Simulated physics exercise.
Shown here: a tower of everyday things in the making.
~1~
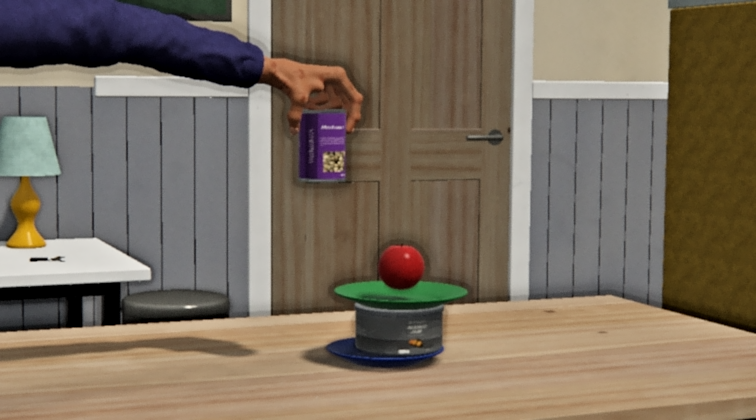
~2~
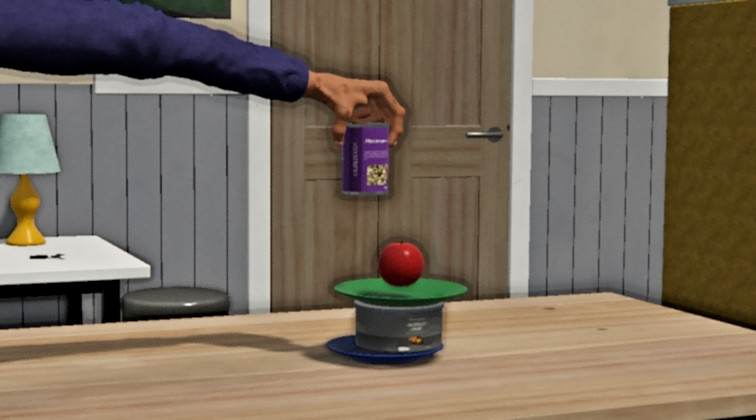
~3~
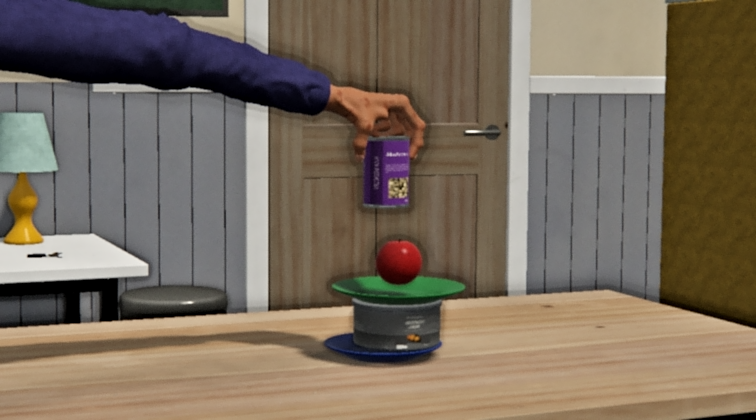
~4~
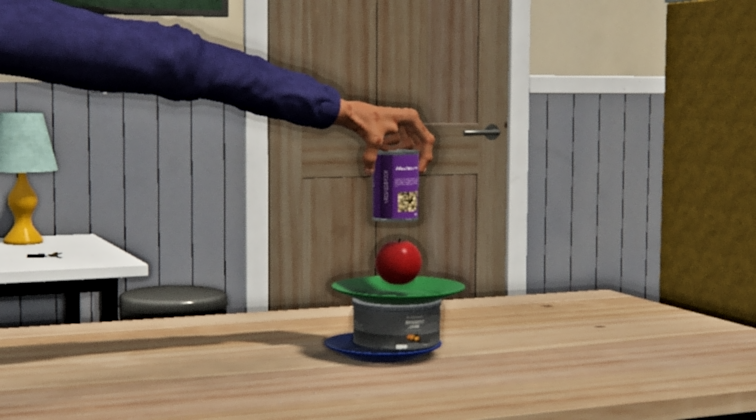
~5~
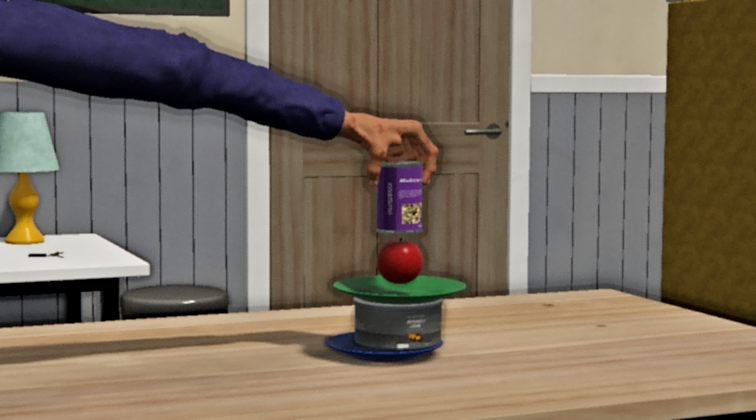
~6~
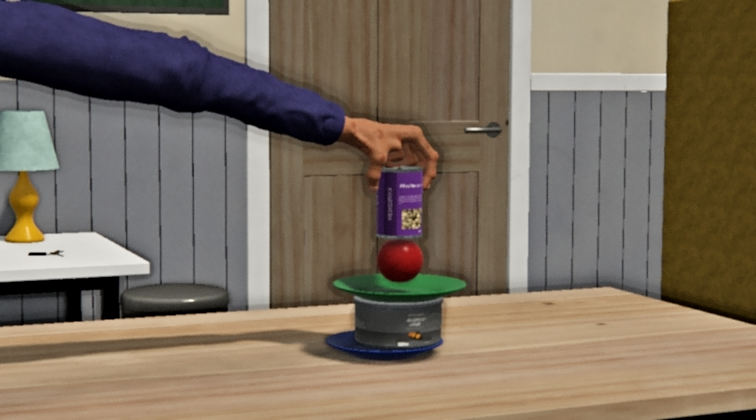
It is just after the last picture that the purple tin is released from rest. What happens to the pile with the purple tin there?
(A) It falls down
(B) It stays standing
It falls down (A).
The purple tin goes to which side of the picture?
As we see it, to our left.
Then, 0.70 s past the last view, purple tin rocked 46° from its first pose near (362, 219).
Then, 0.80 s past the last view, purple tin now fallen.
Then, 0.90 s past the last view, things are still on the move.
Then, 1.20 s past the last view, as before.
Finally, fallen, purple tin; the other 4 still in place. Final places as the last picture's camera would see them, purple tin near (229, 343). The pile gives way.
